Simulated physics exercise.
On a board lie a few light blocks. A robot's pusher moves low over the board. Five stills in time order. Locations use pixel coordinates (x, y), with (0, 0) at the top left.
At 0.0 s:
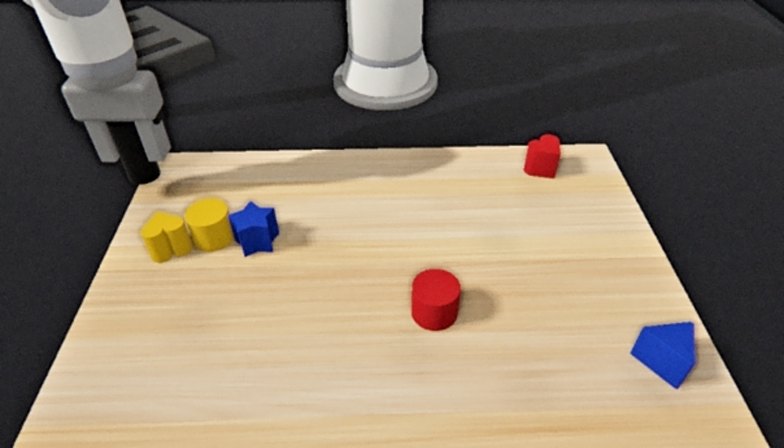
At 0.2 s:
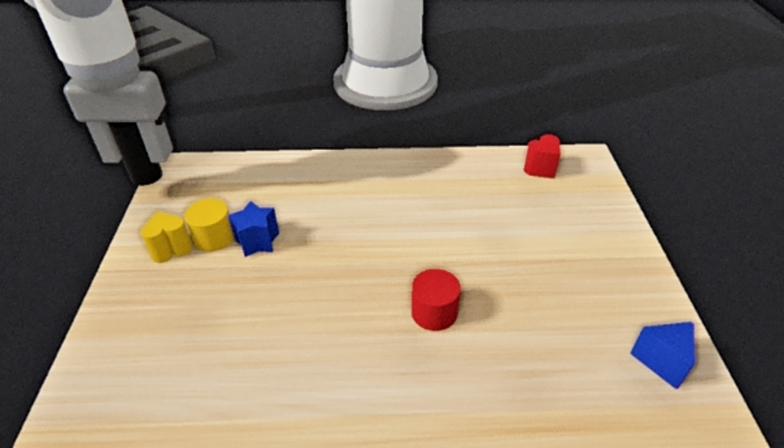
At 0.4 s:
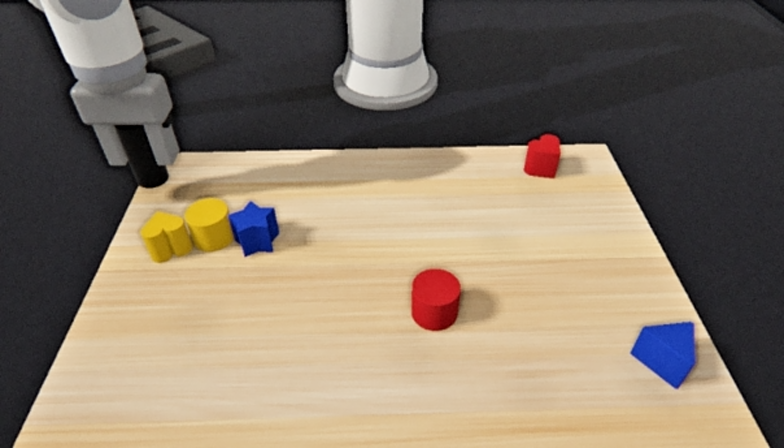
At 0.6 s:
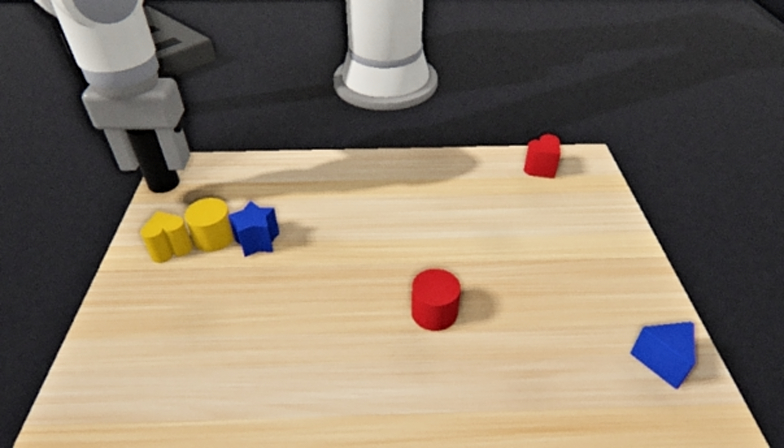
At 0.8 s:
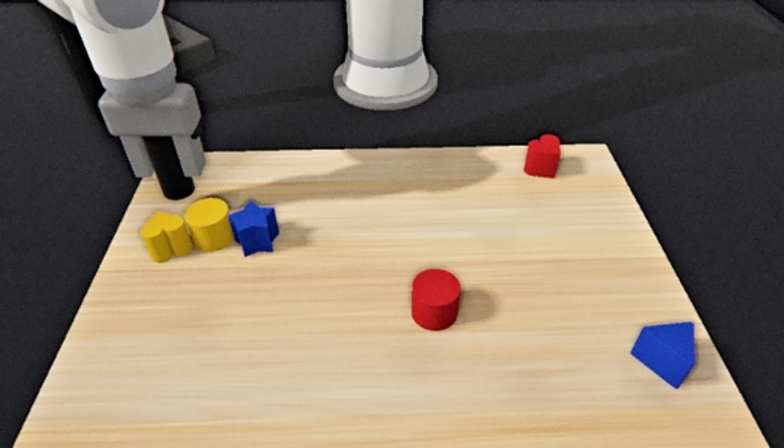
On a pale wooden board, a yellow heart, a yellow disc and a blue star sit close together at the left, with red and blue blocks elsewhere. The robot's dark pusher rests near the far left corner, then slides slightly right and nearer the viewer, while every block stays still.
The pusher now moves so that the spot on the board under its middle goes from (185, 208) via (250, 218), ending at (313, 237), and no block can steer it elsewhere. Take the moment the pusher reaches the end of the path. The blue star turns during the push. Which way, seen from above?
Answer: Clockwise.
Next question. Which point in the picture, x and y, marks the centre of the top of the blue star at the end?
It comes to (269, 224).
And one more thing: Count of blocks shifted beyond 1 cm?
One block, no more.
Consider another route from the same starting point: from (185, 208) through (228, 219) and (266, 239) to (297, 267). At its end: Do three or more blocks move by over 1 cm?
No, it doesn't check out.
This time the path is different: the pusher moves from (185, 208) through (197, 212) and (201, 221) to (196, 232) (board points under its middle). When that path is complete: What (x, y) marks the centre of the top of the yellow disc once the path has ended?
It will likely be found at (207, 225).
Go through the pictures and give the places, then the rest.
The first picture shows lower end of the pusher (145, 176), tops of blocks, yellow disc (206, 211), blue star (252, 216).
The second picture shows pusher (147, 177), blocks as before.
The third picture shows pusher (154, 180), blocks as before.
The fourth picture shows pusher (164, 184), blocks as before.
The fifth picture shows pusher (179, 191), yellow disc (206, 211), blue star (252, 216).
On the path given first. One third of the way, pusher (225, 197); nothing pushed yet.
Two thirds of the way, pusher (269, 207); blue star (260, 221), turned 45° clockwise.
At the end, pusher (310, 221); yellow disc not moved; blue star (269, 224), turned 90° clockwise.
